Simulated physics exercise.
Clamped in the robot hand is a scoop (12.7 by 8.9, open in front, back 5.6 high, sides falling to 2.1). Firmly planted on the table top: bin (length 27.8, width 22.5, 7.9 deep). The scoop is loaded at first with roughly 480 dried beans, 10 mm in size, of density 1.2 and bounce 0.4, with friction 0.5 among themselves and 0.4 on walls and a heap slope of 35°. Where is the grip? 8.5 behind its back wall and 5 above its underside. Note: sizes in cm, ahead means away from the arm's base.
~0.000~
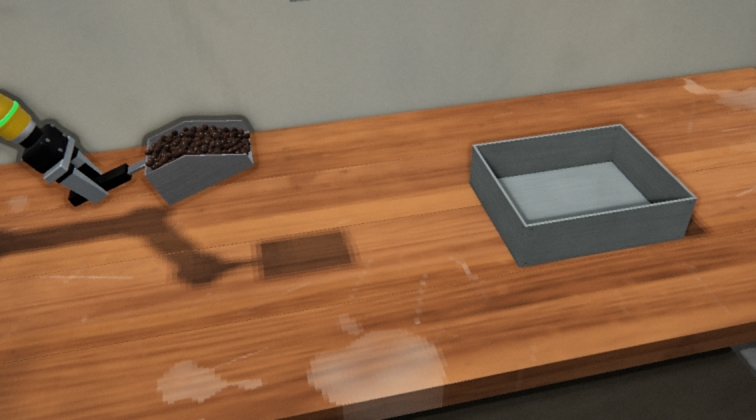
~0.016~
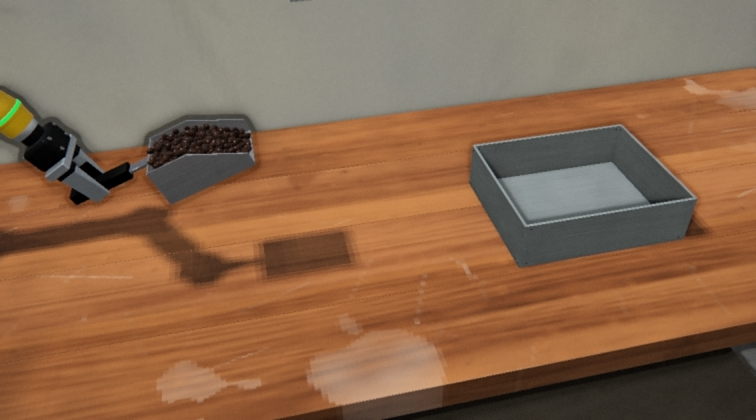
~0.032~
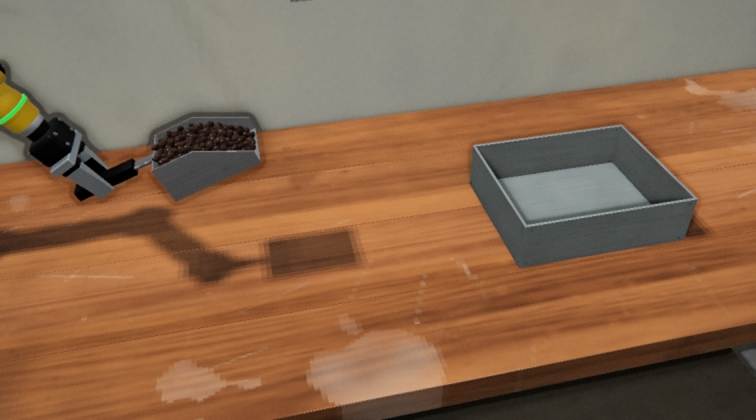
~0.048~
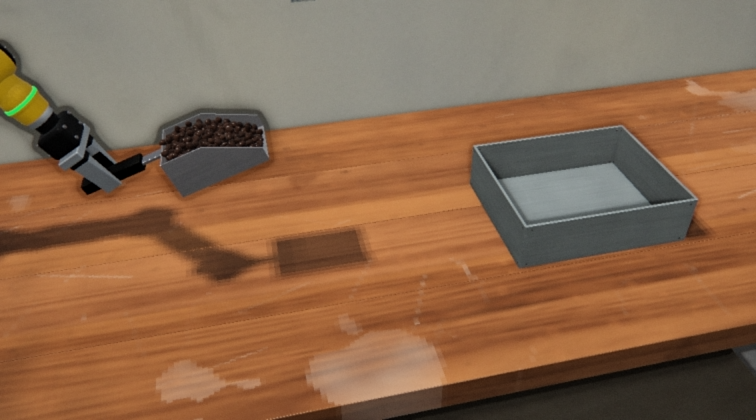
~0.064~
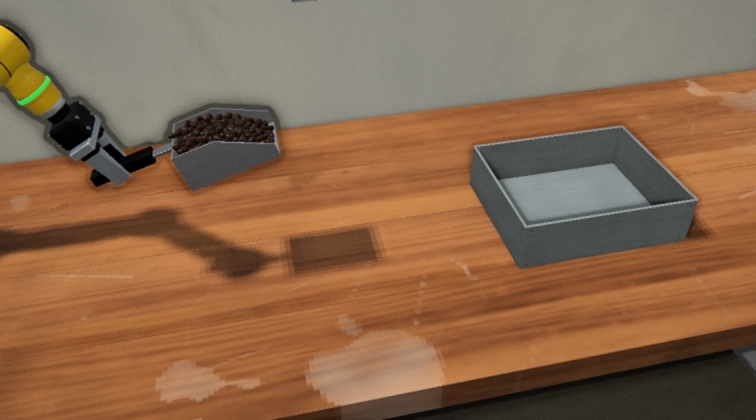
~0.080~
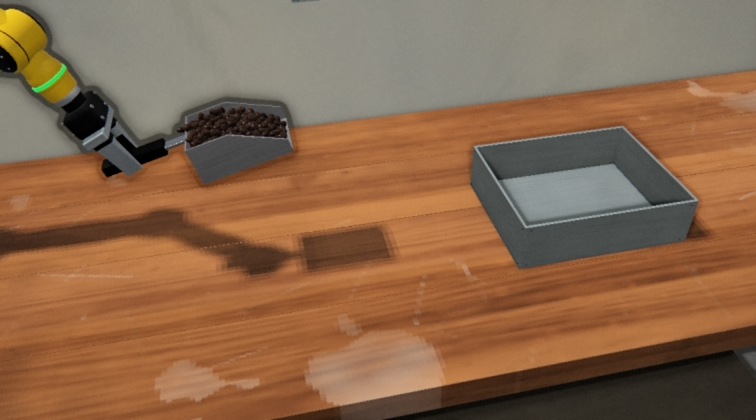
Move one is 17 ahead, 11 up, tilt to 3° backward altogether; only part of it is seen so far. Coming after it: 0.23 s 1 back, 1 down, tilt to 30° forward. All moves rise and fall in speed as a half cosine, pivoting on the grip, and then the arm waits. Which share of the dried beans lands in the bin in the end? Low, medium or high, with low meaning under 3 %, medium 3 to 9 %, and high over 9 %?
Answer: High.
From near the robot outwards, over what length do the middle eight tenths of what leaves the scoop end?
22 cm.
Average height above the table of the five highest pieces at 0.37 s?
Height: Some 20 cm.
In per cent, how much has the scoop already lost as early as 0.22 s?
Near 20 in a hundred parts have gone so far.
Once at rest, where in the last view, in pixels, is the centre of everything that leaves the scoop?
Near pixel (472, 224).
After 0.22 s, tilted 3° backward, highest piece 31 above the table; 385 on the scoop, 97 in flight or on a rim.
After 0.37 s, tilted 23° forward, highest piece 20 above the table; 12 in the bin, 2 on the table or floor, 468 in flight or on a rim.
After 0.64 s, tilted 30° forward, highest piece 4 above the table; 406 on the table or floor, 74 in the bin, 2 in flight or on a rim.
After 1.69 s, tilted 30° forward, highest piece 3 above the table; 408 on the table or floor, 74 in the bin.
In the end, 408 on the table or floor, 74 in the bin. That is 15 % in the bin.
